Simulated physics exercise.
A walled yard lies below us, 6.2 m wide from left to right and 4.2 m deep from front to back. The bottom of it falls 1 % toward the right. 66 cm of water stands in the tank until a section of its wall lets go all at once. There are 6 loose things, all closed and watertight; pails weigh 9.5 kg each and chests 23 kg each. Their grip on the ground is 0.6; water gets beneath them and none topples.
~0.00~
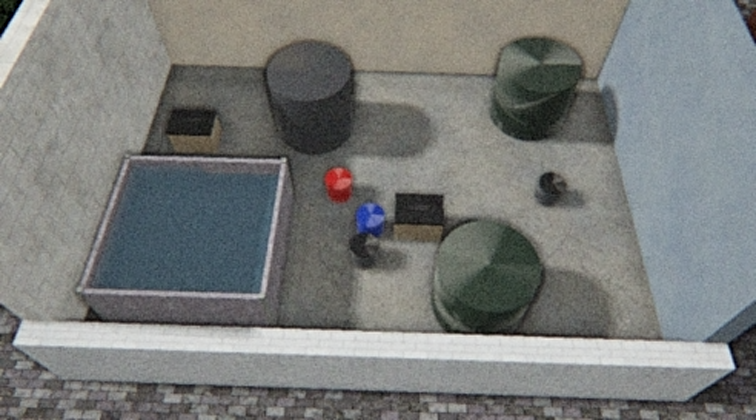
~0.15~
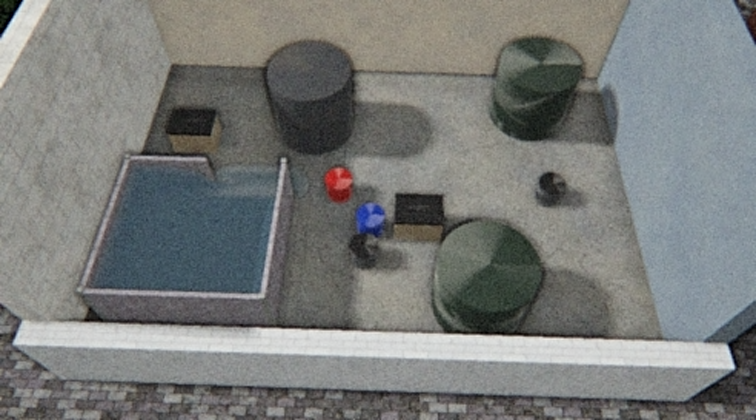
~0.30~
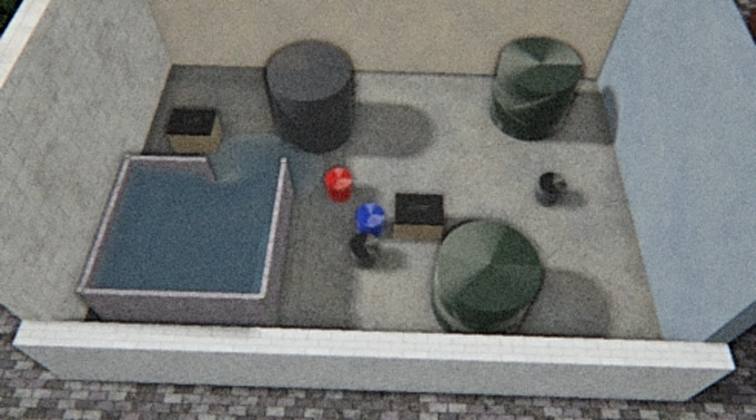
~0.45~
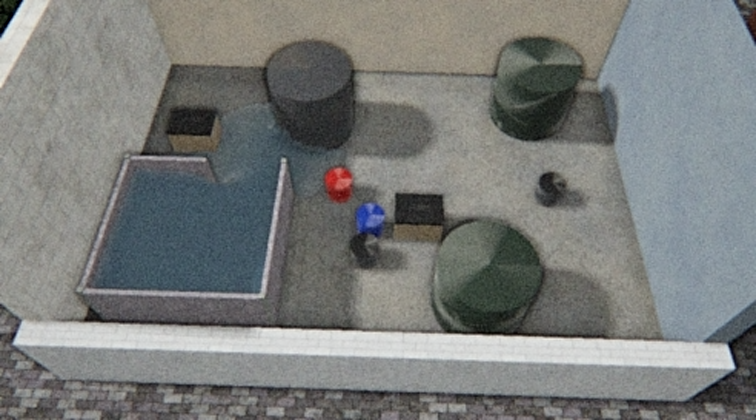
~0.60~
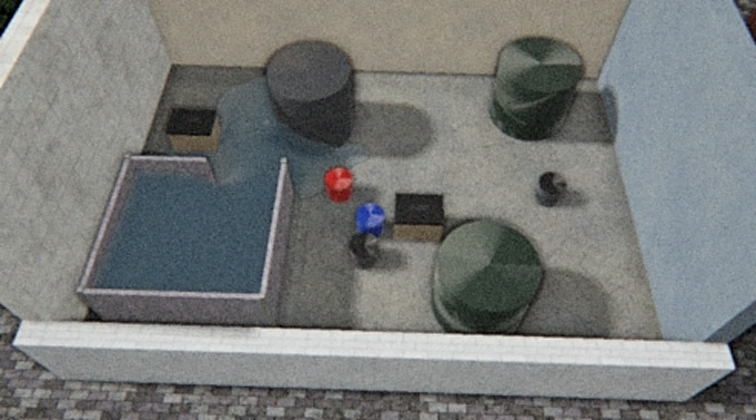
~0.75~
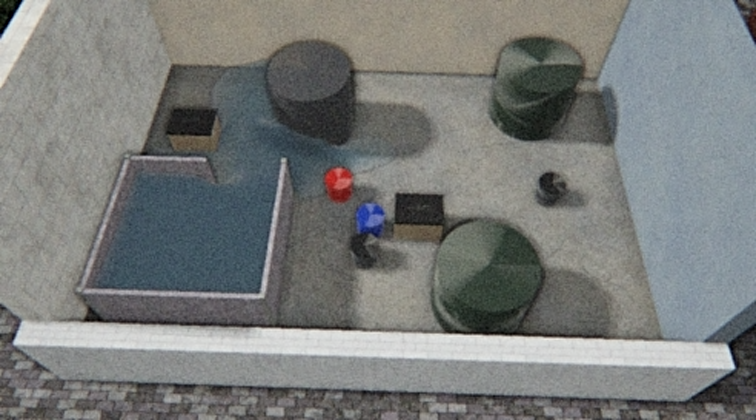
Water fills a walled pool at the left of a yard, then starts slipping out through a gap in its back wall. It spreads thinly across the floor, past the dark box and around the big grey cylinder, reaching near the red pail, while the pails, boxes and other objects stay put.
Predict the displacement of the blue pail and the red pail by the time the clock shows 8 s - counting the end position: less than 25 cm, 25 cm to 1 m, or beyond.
The blue pail remains nearly in place; the red pail remains nearly in place.
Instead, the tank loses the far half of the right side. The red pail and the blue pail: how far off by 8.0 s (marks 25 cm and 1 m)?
Outcome - red pail: Long-distance displacement, blue pail: Long-distance displacement.
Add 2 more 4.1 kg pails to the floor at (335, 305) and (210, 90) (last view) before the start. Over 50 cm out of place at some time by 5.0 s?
As asked, in order: Shy of the mark; clear of the mark.
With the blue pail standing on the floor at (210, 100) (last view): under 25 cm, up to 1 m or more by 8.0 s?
It goes a long way.
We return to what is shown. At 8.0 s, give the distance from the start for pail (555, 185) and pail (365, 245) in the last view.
Lab note - net shifts in turn: 100 cm; 0 cm.
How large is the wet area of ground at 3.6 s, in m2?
About 20 m2.
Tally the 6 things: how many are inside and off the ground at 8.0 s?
At that moment it comes to 1.
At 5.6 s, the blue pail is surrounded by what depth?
The depth there is around 2 cm.
After 1.6 s the blue pail is near (370, 215), 0.0 m from its start, aground; the red pail is near (339, 179), 0.0 m from its start, aground; 0 afloat.
After 3.6 s the blue pail is near (370, 215), 0.0 m from its start, aground; the red pail is near (339, 184), 0.1 m from its start, aground; 0 afloat.
After 5.6 s the blue pail is near (370, 215), 0.0 m from its start, aground; the red pail is near (339, 184), 0.1 m from its start, aground; 1 afloat.
After 8.0 s the blue pail is near (370, 215), 0.0 m from its start, aground; the red pail is near (339, 184), 0.1 m from its start, aground; 1 afloat.
